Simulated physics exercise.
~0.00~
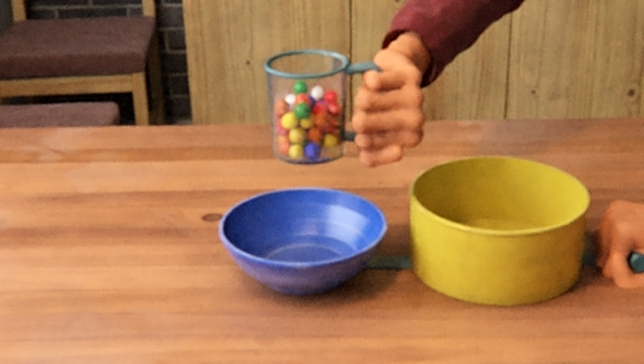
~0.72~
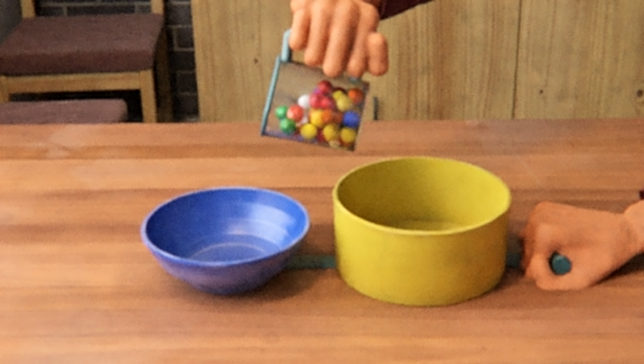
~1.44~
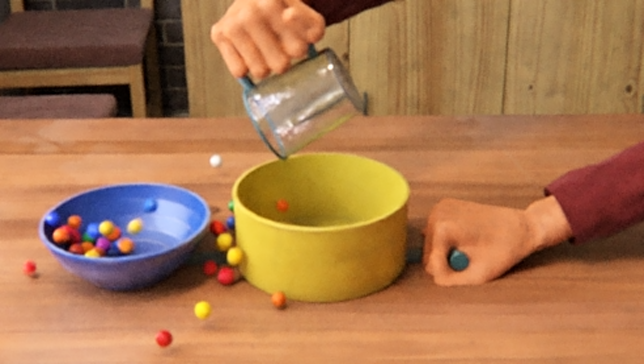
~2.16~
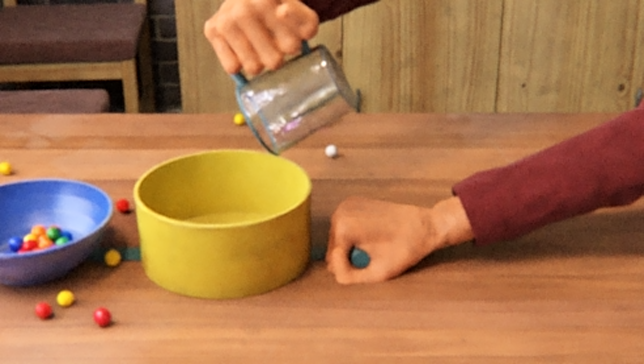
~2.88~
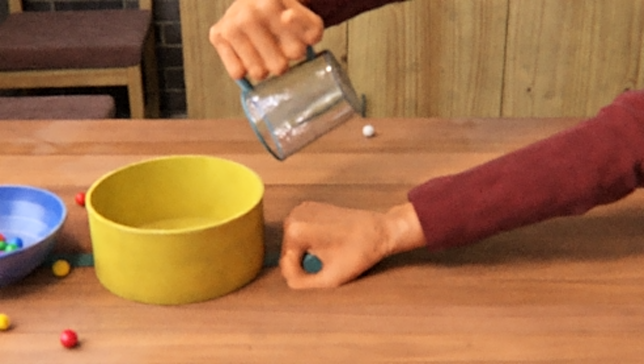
A hand holds a clear cup of colorful marbles above a wooden table, while another hand grips the end of a strip joining a blue bowl and a yellow pot. The lower hand draws the bowl and pot steadily left as the cup tips onto its side. The cup keeps turning until its mouth points down, and marbles spill into the blue bowl and scatter across the table around the pot. The row slides farther left, then ends with the emptied cup still tilted, marbles in the bowl and on the table, and none visible in the pot.
